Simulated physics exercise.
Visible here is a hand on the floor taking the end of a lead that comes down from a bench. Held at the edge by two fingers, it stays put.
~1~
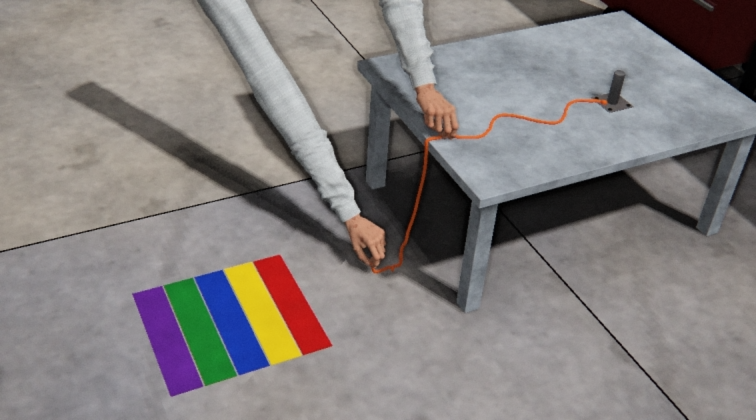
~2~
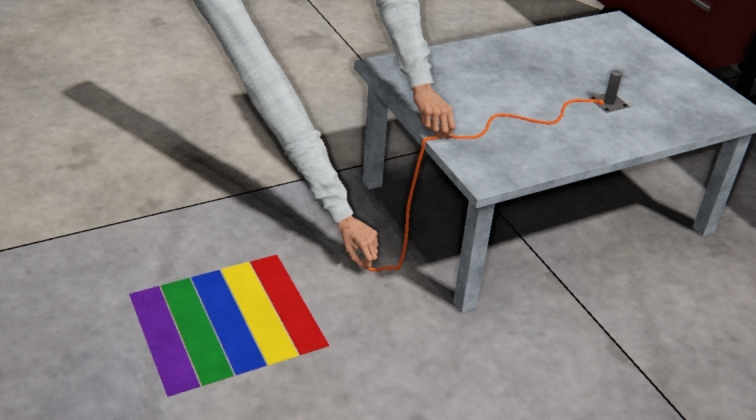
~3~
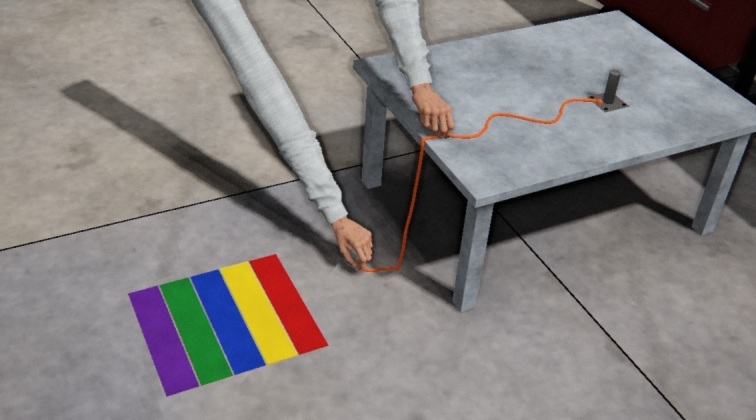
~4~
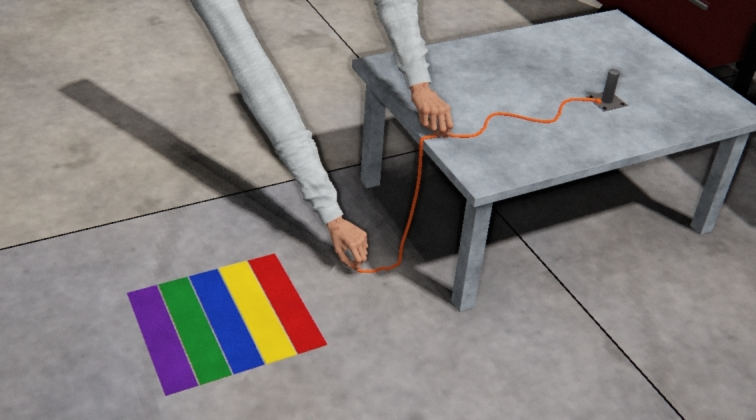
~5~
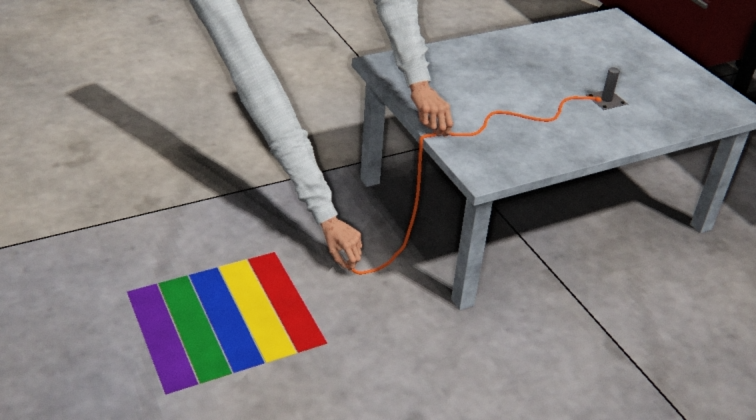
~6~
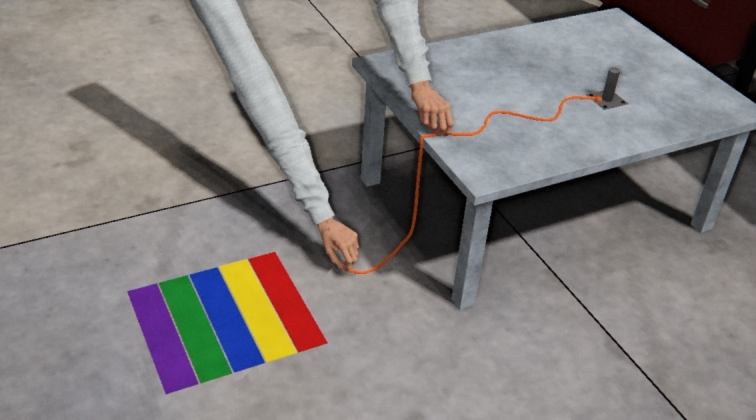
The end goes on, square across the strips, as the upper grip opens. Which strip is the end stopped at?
Stopped at blue.
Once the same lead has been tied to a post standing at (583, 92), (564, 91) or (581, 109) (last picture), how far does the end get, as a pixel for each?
Per try, approx.: (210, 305); (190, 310); (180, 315).
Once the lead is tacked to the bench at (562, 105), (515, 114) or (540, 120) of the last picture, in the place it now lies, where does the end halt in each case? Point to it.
Respectively (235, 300), (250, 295) and (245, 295).
Early on, end near (284, 285); over red.
Midway, end near (248, 295); over yellow.
At the end of the slack, end near (226, 301); over blue. The end stops over the blue strip.
